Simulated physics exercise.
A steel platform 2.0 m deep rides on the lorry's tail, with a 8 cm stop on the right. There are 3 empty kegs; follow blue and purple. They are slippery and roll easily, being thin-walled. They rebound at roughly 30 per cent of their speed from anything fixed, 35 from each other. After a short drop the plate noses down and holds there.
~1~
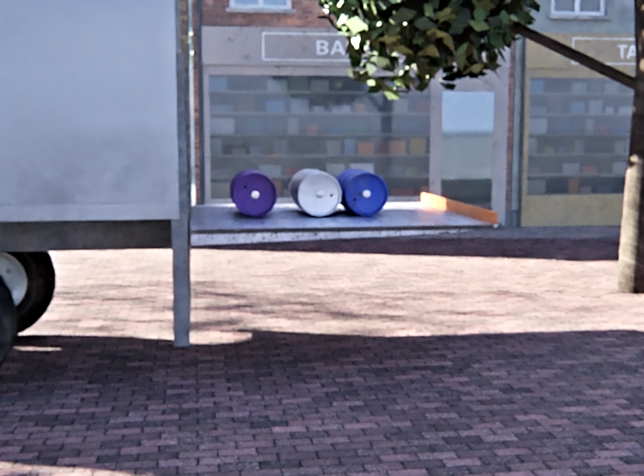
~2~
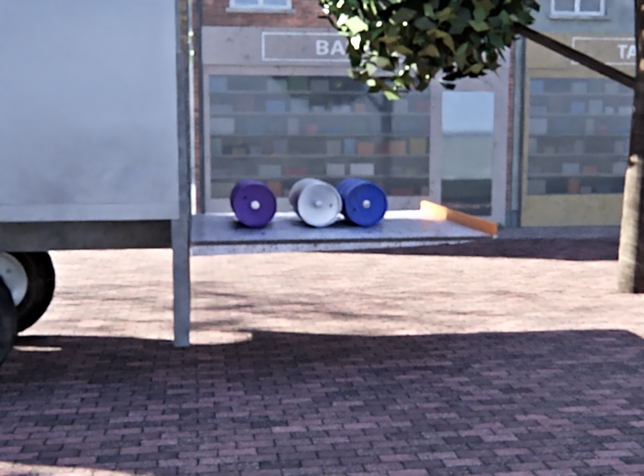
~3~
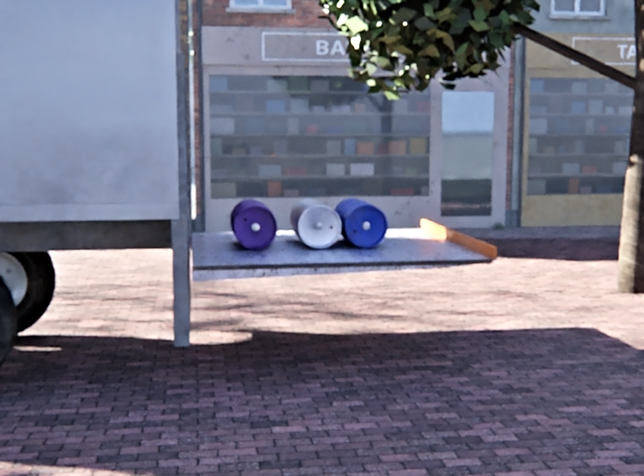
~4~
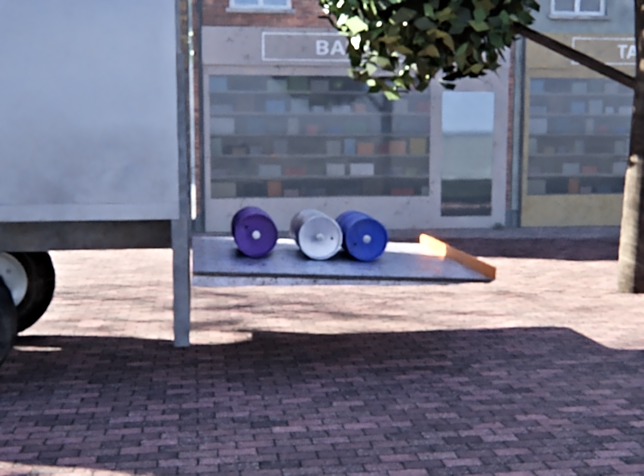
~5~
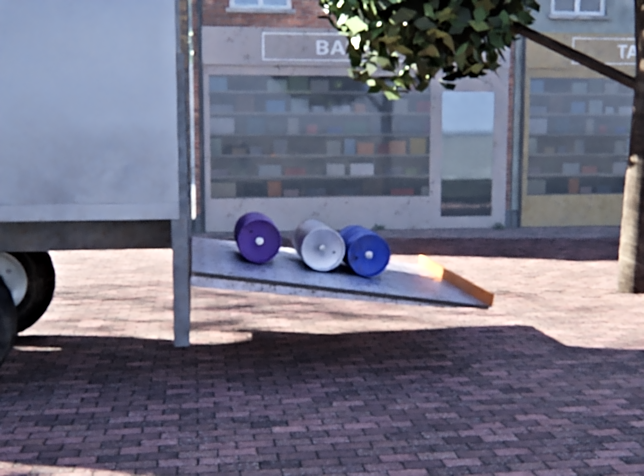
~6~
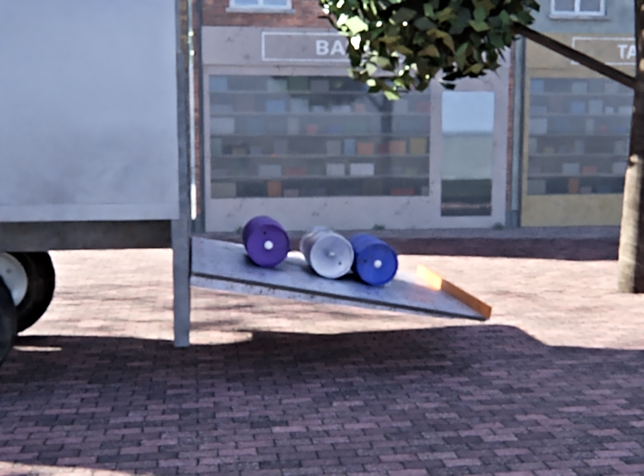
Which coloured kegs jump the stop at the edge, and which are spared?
The blue keg jumps the stop, the purple stays on the plate.
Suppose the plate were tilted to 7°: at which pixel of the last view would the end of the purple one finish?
Around (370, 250).
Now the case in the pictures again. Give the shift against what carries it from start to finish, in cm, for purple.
About: Purple 100.
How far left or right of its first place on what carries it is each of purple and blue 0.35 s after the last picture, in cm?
Purple 25 right, blue 25 right.
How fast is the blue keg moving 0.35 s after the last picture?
Near 0.7 m/s.
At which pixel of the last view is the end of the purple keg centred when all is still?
Around (402, 268).
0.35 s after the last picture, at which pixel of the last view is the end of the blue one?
At about (403, 268).
Another 0.4 s on from the last picture, blue is on the plate, 45 cm from the stop, rolling right; purple is on the plate, 125 cm from the stop, rolling right; 0 of 3 are off.
Another 0.5 s on from the last picture, blue is on the plate, 30 cm from the stop, rolling right; purple is on the plate, 110 cm from the stop, rolling right; 0 of 3 are off.
Another 1.0 s on from the last picture, blue is on the plate, 5 cm from the stop, rolling right; purple is on the plate, 70 cm from the stop, rolling right; 0 of 3 are off.
Another 1.2 s on from the last picture, blue is over the stop and falling; purple is on the plate, 50 cm from the stop, rolling right; 1 of 3 is off.
In the end (3.4 s after the last picture), blue is on the ground; purple is on the plate, 45 cm from the stop; 1 of 3 is off.
